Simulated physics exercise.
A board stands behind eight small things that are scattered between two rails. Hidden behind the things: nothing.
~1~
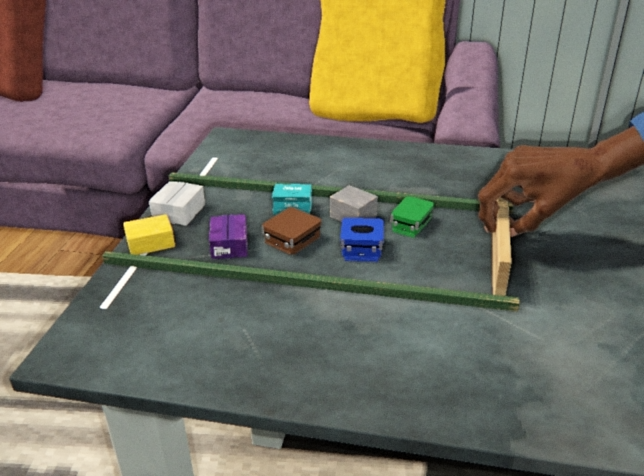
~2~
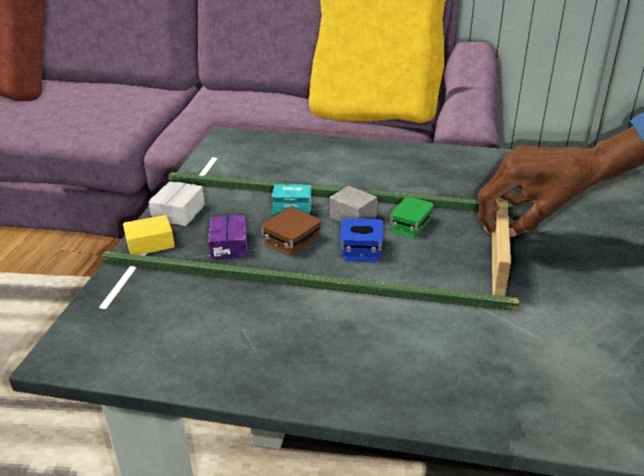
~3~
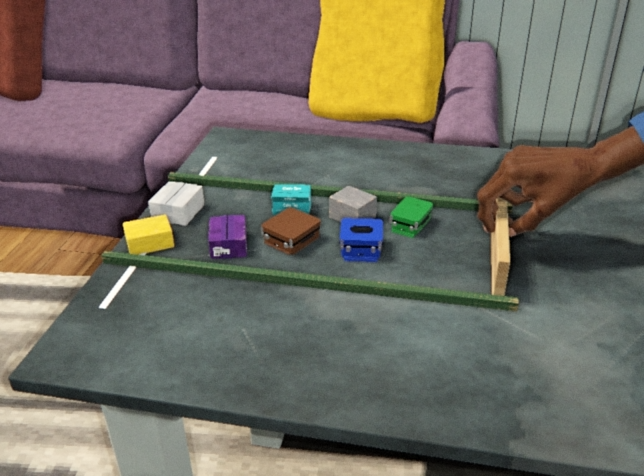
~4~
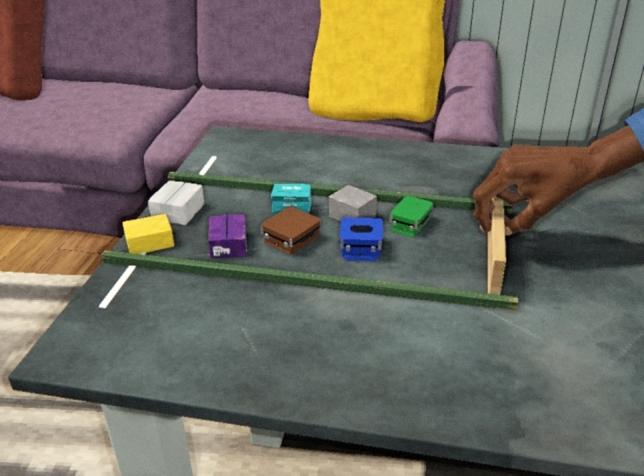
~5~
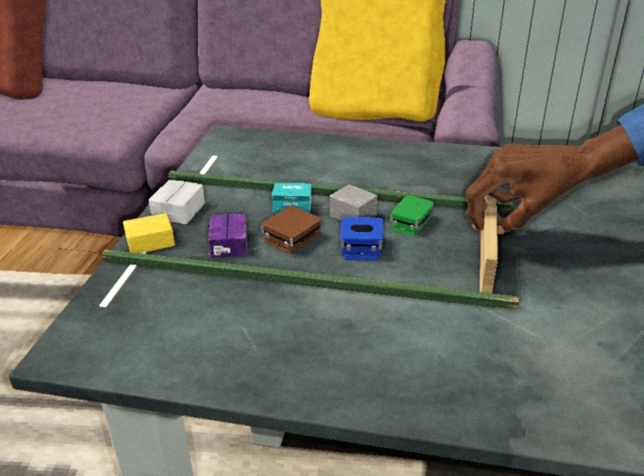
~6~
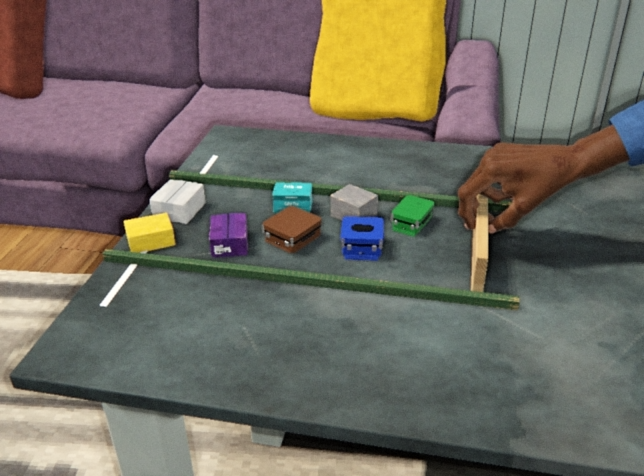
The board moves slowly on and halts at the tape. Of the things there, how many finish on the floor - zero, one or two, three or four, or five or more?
Five or more finish on the floor.
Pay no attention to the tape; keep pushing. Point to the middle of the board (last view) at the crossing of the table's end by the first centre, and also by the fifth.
I'd put the first at about (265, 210) and the next at about (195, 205).
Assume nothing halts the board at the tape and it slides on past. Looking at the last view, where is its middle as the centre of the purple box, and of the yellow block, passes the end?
The middle is at (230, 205) when it's the purple box, and at (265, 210) when it's the yellow block.
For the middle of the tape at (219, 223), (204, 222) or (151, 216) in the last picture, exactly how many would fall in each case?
Taken one after another, the numbers are 3, 4 and 8.
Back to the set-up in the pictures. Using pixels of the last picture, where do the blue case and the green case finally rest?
Close to (144, 215); the other close to (168, 193).
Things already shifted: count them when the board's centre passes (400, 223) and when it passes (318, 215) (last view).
Well, it's 2 at the first one and 6 at the second.
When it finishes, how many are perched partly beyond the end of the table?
I count 1 overhanging.
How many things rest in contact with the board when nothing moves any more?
The count is 2.
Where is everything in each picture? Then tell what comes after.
The first frame shows yellow block (149, 235); white box (178, 203); purple box (229, 236); board (501, 235); tape (169, 220).
The second frame shows white box (177, 203); turquoise box (292, 200).
The third frame shows purple box (228, 237); blue case (361, 240).
The fourth frame shows yellow block (149, 234); board (496, 233).
The fifth frame shows white box (177, 202); green case (412, 216).
The sixth frame shows yellow block (150, 233); white box (178, 201); purple box (229, 235); board (480, 231); tape (169, 218).
Soon after, none off yet; yellow block at rest near (150, 233); white box at rest near (178, 201); purple box at rest near (229, 235).
After that, none off yet; yellow block displaced about its own width near (118, 233); white box displaced a little near (157, 201); purple box displaced about its own width near (157, 233).
In the end, the number that fall off is five or more; gone, grey block, brown case, turquoise box, purple box, white box and yellow block.
